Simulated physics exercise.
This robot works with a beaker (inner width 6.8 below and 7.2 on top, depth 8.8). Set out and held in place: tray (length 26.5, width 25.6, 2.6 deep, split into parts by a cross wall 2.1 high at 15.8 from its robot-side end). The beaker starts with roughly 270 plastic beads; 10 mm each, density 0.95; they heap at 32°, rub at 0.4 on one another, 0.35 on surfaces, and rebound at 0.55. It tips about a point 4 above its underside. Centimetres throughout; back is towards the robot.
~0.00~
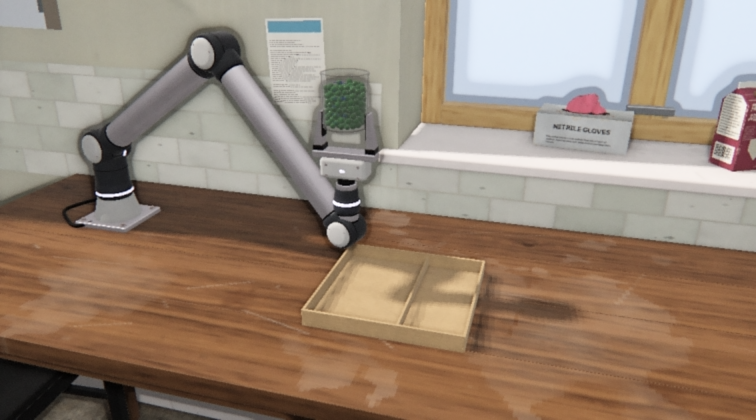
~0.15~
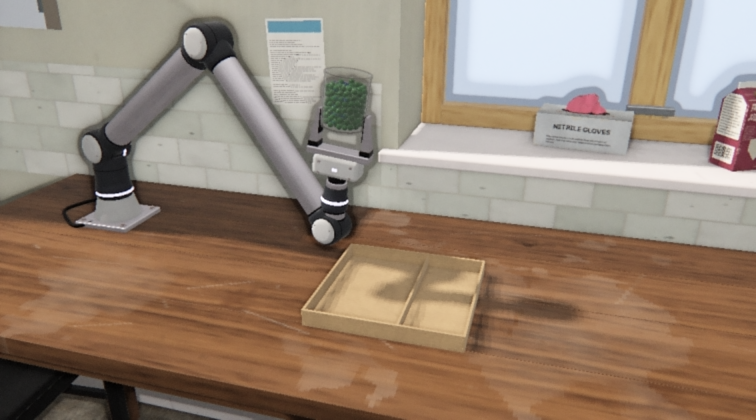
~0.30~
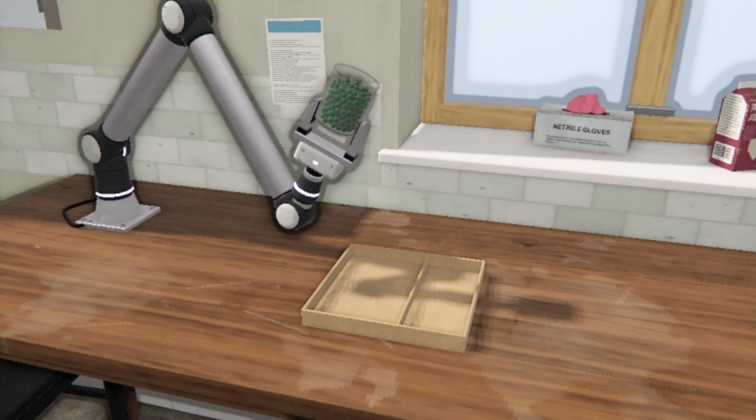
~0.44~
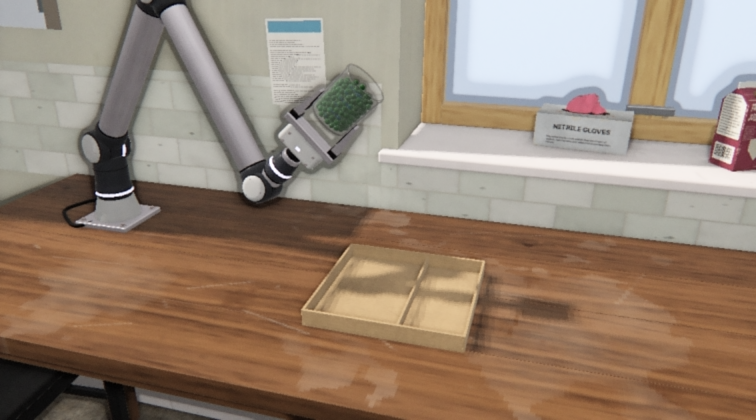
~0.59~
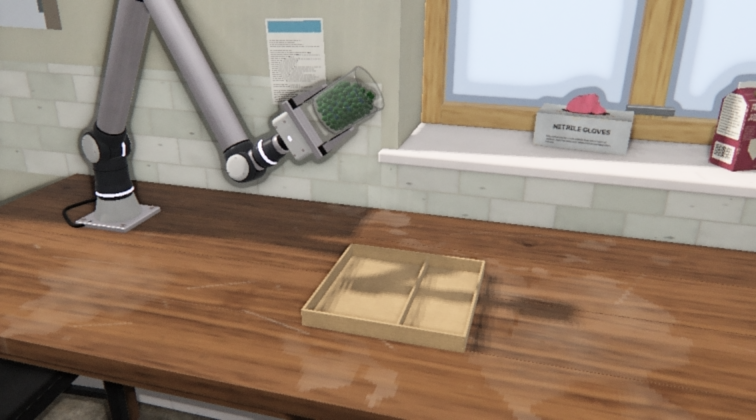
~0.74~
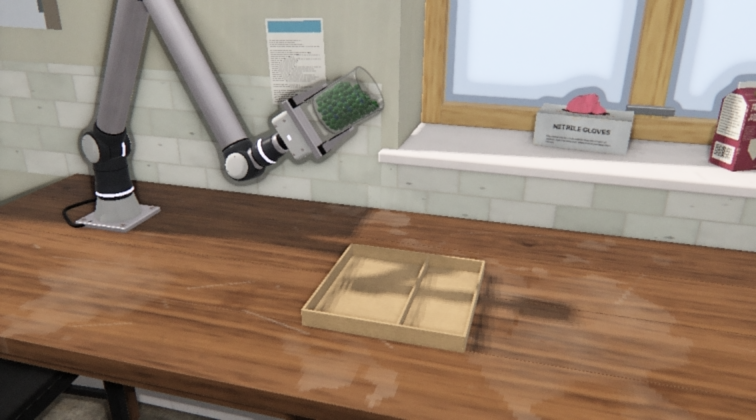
To begin with, a robot arm holds a clear beaker of green beads upright above a wooden counter, behind a shallow divided tray. The arm's elbow rises and its wrist swings left and upward while the beaker tilts steadily to the right, the tilting slowing until it barely changes.
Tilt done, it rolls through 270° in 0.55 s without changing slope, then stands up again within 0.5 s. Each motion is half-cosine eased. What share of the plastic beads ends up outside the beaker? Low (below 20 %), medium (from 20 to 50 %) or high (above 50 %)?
Answer: Low; below 20 % of the plastic beads finish outside the beaker.
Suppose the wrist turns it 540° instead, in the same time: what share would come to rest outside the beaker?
It would be near 0 per cent.
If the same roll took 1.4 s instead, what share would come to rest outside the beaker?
Then about 0 per cent.
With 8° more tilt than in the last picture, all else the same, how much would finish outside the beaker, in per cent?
Then about 5 per cent.
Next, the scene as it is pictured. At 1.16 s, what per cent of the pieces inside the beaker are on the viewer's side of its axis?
About 50 per cent.
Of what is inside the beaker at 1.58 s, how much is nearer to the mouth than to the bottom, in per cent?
Roughly 40 per cent.
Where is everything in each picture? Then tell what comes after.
In the first picture, beaker middle at (345, 101), upright; upper third of the load around (344, 92), from x 325 to 365, top at y 80; 266 in the beaker.
In the second picture, beaker middle at (345, 101), tipped 7°; upper third of the load around (344, 92), from x 325 to 365, top at y 80.
In the third picture, beaker middle at (346, 101), tipped 25°; upper third of the load around (345, 93), from x 320 to 370, top at y 80.
In the fourth picture, beaker middle at (347, 102), tipped 45°; upper third of the load around (346, 93), from x 320 to 370, top at y 80.
In the fifth picture, beaker middle at (347, 102), tipped 56°; upper third of the load around (346, 94), from x 320 to 370, top at y 85.
In the sixth picture, beaker middle at (347, 102), tipped 57°; upper third of the load around (345, 95), from x 320 to 375, top at y 85; 266 in the beaker.
By 1.16 s, tipped 57°, highest piece 39 above the table; 266 in the beaker.
By 1.58 s, tipped 21°, highest piece 38 above the table; 265 in the beaker, 1 in flight or on a rim.
By 1.99 s, upright, highest piece 39 above the table; 265 in the beaker, 1 on the table or floor.
By 2.69 s, upright, highest piece 39 above the table; 265 in the beaker, 1 on the table or floor.
Final count, 265 in the beaker, 1 on the table or floor. That is 0 % outside the beaker.
